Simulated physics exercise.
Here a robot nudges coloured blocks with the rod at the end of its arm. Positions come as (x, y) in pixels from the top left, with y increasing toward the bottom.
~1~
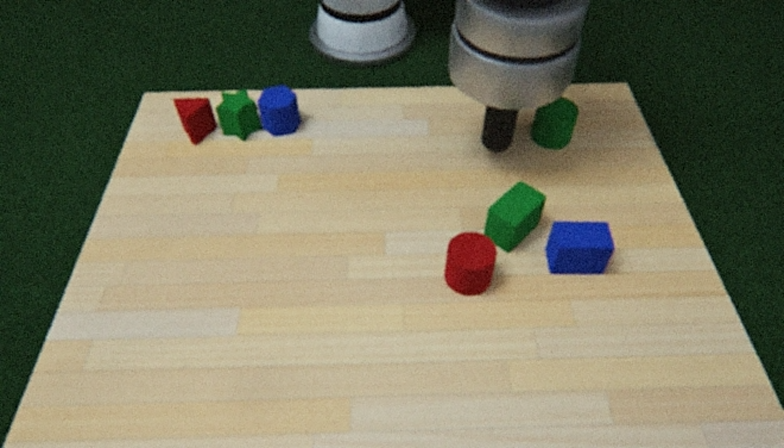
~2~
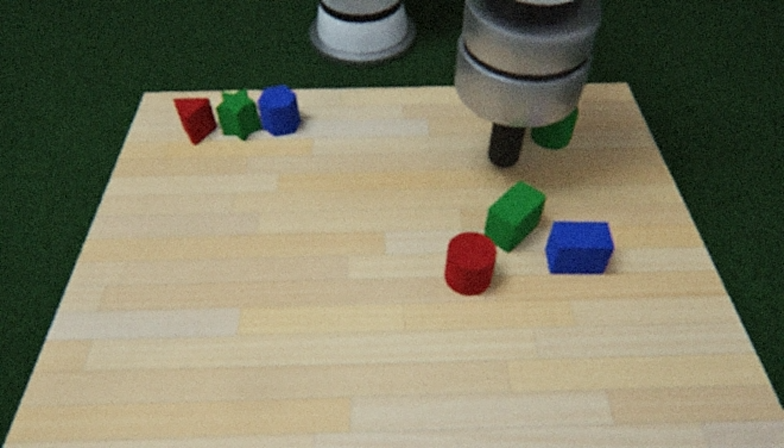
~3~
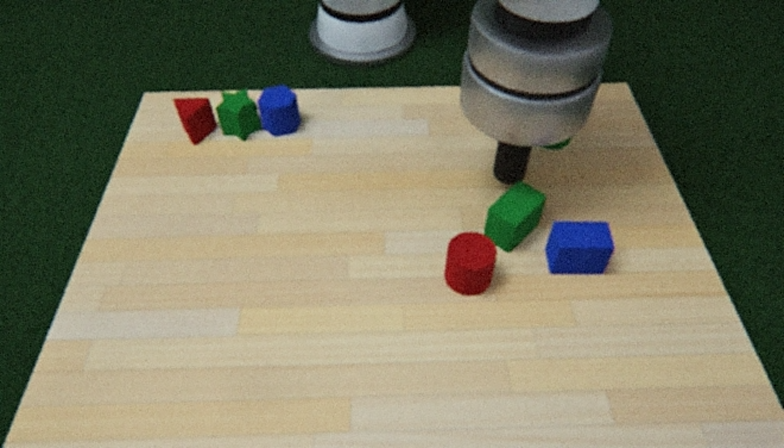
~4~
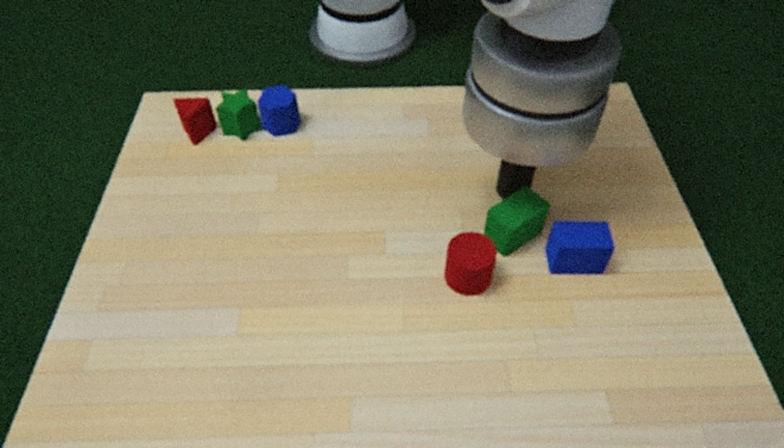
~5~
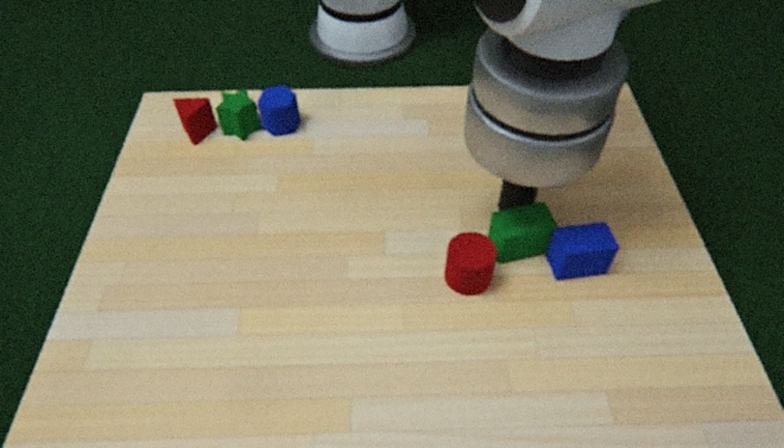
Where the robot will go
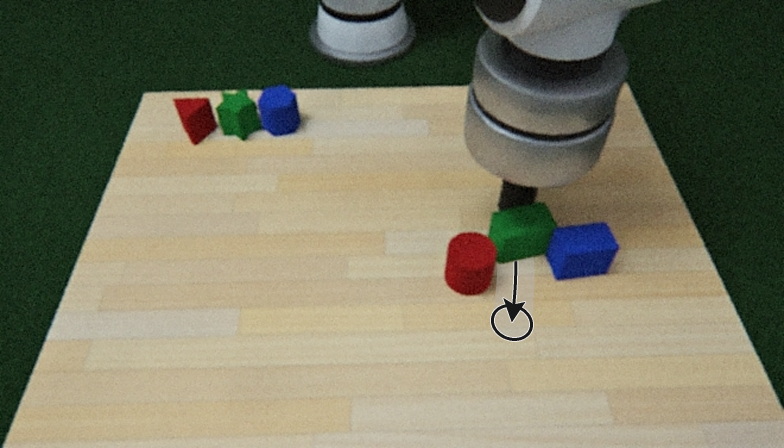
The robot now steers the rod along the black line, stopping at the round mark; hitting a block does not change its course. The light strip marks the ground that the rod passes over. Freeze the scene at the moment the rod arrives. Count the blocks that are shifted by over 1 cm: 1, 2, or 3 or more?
Blocks moved: Two.
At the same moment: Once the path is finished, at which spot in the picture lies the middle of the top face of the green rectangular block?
Its top middle: (544, 329).
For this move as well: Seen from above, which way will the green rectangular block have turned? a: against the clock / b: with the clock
I choose a.
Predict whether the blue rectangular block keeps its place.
It does get moved.
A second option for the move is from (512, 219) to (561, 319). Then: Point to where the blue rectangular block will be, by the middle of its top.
The centre of its top face lies at (599, 255).
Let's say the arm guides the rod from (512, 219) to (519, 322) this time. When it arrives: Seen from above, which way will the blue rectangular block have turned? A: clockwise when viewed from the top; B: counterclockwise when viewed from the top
The one that fits is B, counterclockwise when viewed from the top.
The drawn path runs from (512, 219) via (516, 267), ending at (512, 322).
The first path, step by step. One third of the way, rod at (518, 242); green rectangular block at (531, 254); blue rectangular block at (592, 250), turned 50° anticlockwise.
Two thirds of the way, rod at (518, 276); green rectangular block at (535, 292); blue rectangular block at (592, 250), turned 55° anticlockwise.
At the end, rod at (515, 313); red disc not moved; green rectangular block at (544, 329), turned 20° anticlockwise; blue rectangular block at (592, 250), turned 55° anticlockwise.
